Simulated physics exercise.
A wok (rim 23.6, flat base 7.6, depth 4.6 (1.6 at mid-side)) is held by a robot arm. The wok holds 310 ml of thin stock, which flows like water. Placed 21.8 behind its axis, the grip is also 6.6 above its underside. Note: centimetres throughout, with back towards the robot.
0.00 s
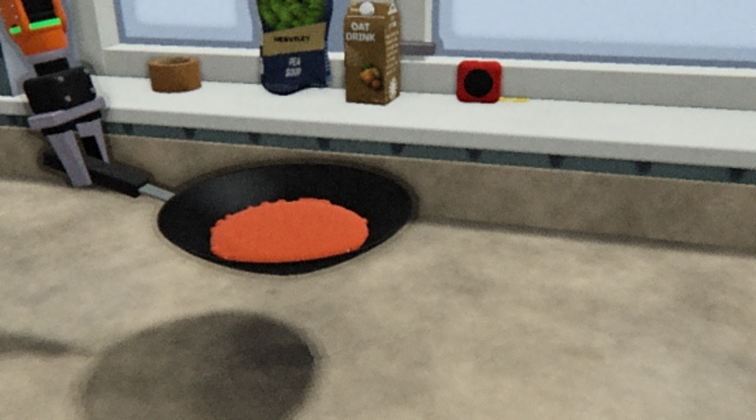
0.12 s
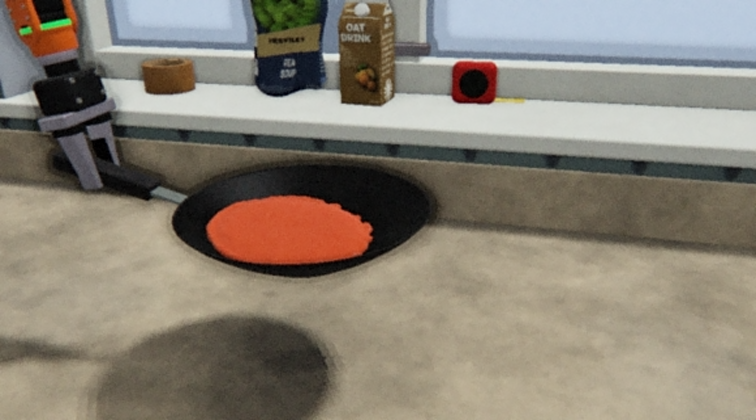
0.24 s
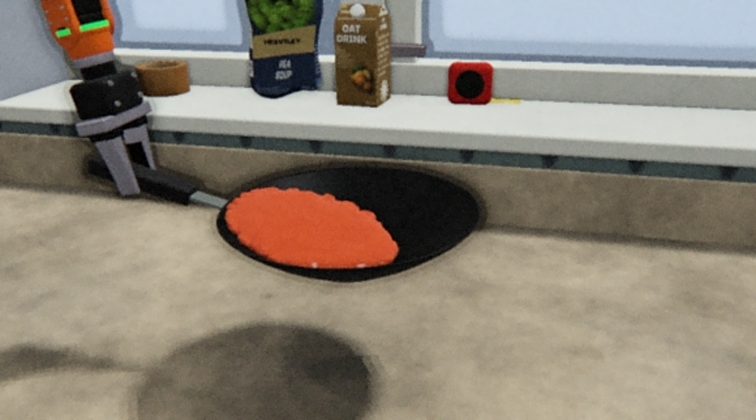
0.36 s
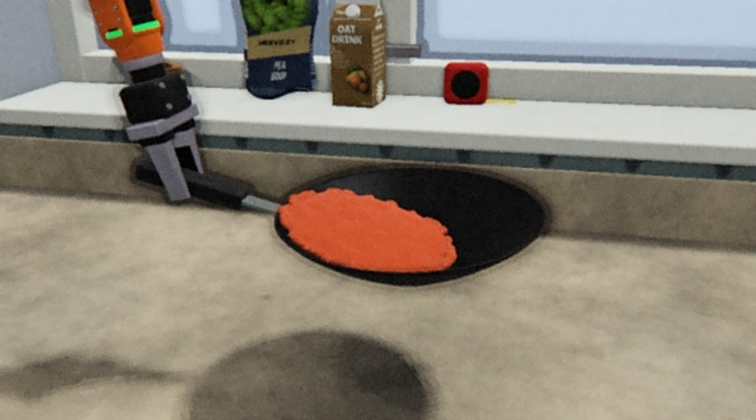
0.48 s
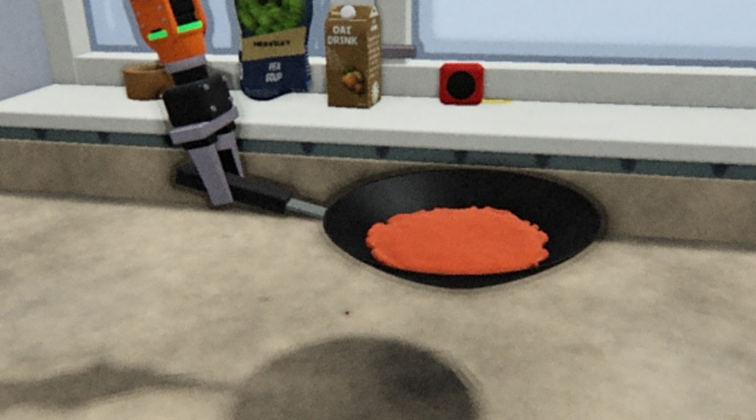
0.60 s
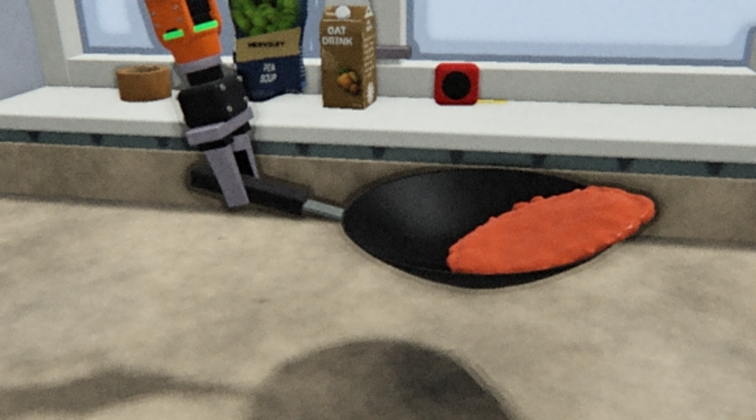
On a kitchen counter, a robot arm moving a dark wok to the right, orange-red liquid sloshing left, then surging to the right rim.
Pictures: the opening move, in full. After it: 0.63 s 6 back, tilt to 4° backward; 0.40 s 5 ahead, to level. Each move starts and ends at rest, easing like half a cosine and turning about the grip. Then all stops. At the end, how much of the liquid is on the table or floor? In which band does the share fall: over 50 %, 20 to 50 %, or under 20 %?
It falls 20 to 50 %.
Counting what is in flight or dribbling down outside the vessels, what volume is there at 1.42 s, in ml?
Estimate: About 0 ml.
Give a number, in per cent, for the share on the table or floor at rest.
About 40 %.
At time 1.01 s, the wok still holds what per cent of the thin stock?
It is close to 70 % of the start.
After 1.01 s, tilted 3° backward, liquid up to 19 above the table; 220 ml in the wok, 85 ml on the table or floor, 5 ml in the air or running down outside.
After 1.42 s, tilted 2° backward, liquid up to 16 above the table; 185 ml in the wok, 125 ml on the table or floor.
After 1.83 s, level, liquid up to 15 above the table; 185 ml in the wok, 125 ml on the table or floor.
After 2.63 s, level, liquid up to 15 above the table; 185 ml in the wok, 125 ml on the table or floor.
At rest, 185 ml in the wok, 125 ml on the table or floor. That is 40 % on the table or floor.
